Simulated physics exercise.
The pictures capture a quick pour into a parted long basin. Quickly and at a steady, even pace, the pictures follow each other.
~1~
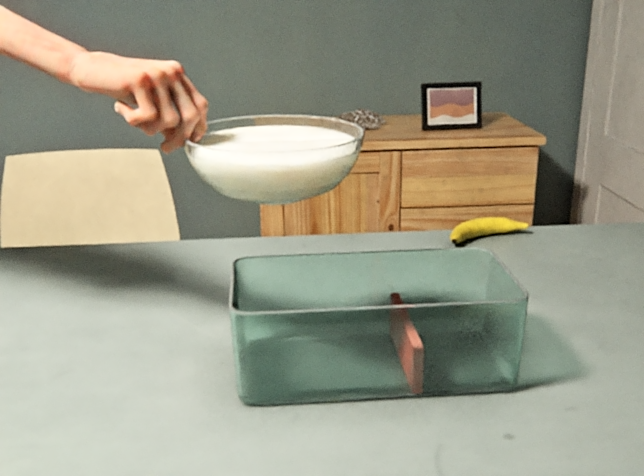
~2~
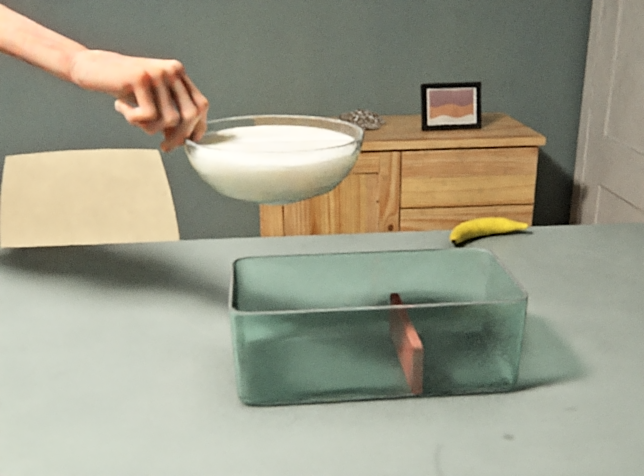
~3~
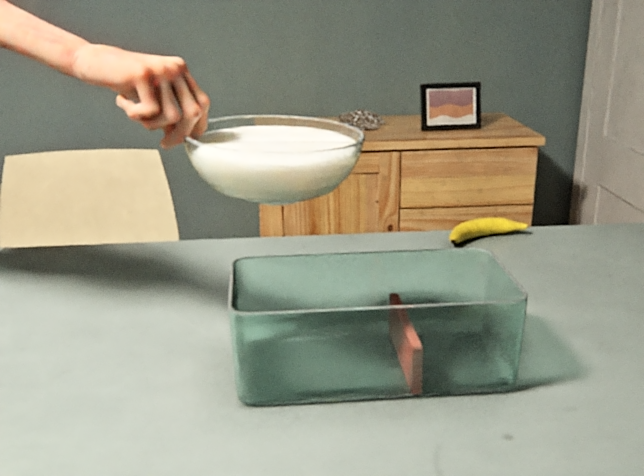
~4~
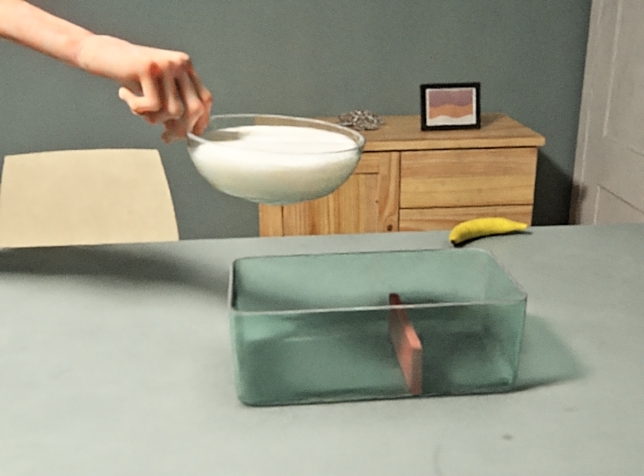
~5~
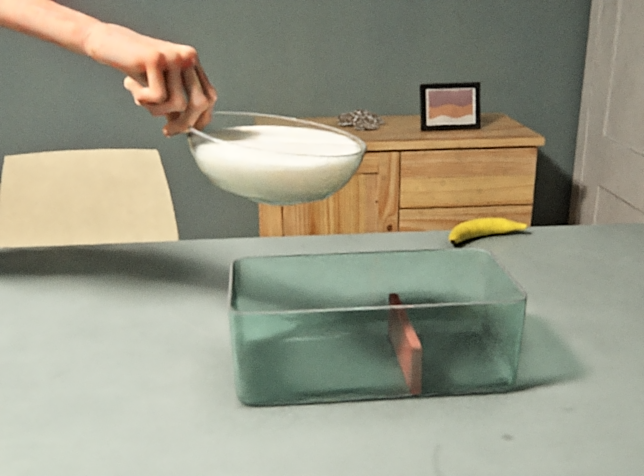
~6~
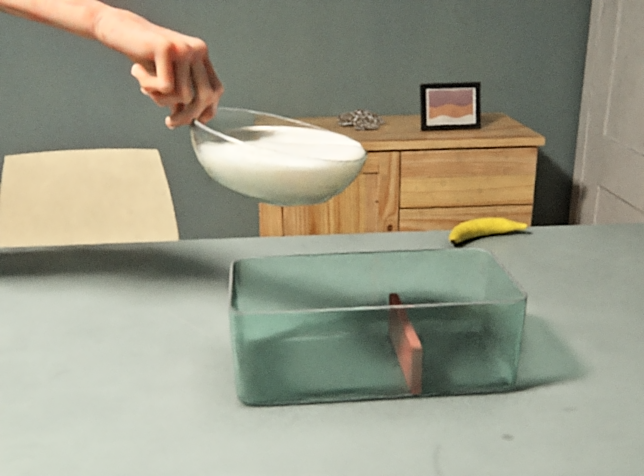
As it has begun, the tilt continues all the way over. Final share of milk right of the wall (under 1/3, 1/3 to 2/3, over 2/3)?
1/3 to 2/3.
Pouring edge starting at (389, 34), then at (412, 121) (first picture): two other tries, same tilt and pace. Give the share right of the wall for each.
Estimate, first then second: 70 per cent and 75 per cent.
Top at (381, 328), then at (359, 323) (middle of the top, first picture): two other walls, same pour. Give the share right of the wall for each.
I'd expect near 75 percent the first time and near 85 percent the next.
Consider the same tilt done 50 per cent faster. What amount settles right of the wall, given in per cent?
Something like 40 in a hundred.
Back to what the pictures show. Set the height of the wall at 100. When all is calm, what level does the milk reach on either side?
The left comes to 30 % and the right to 60 %.
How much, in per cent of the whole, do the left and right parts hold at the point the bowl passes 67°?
So the left part has 5 percent, while the right part has 30.
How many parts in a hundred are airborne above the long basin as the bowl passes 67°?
Roughly 40 percent.
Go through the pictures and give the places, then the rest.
It leans 0°; its right rim is at (362, 132); the milk meets the walls at (189, 144) and (358, 139); the long basin's rim runs from (232, 285) to (509, 273); the wall's top is at (406, 320), in the first picture.
It leans 1°; its right rim is at (362, 133); the milk meets the walls at (188, 144) and (357, 140), in the second picture.
It leans 2°; its right rim is at (362, 135); the milk meets the walls at (189, 143) and (358, 142), in the third picture.
It leans 5°; its right rim is at (363, 140); the milk meets the walls at (191, 141) and (359, 143), in the fourth picture.
It leans 9°; its right rim is at (364, 146); the milk meets the walls at (193, 141) and (361, 145), in the fifth picture.
It leans 14°; its right rim is at (365, 153); the milk meets the walls at (197, 141) and (365, 148); 1 per cent is over the edge, in the sixth picture.
A moment on, the bowl is tipped part way and 27 per cent is still to pour, 4 is left of the wall and 31 right of it.
Next, the bowl is tipped on its side and 0 per cent is still to pour, 39 is left of the wall and 56 right of it.
Then the bowl is tipped right over and 0 per cent is still to pour, 42 is left of the wall and 55 right of it.
Later the bowl is tipped right over and 0 per cent is still to pour, 42 is left of the wall and 55 right of it.
In the end 42 per cent lies left of the wall, 55 right of it and 3 outside.
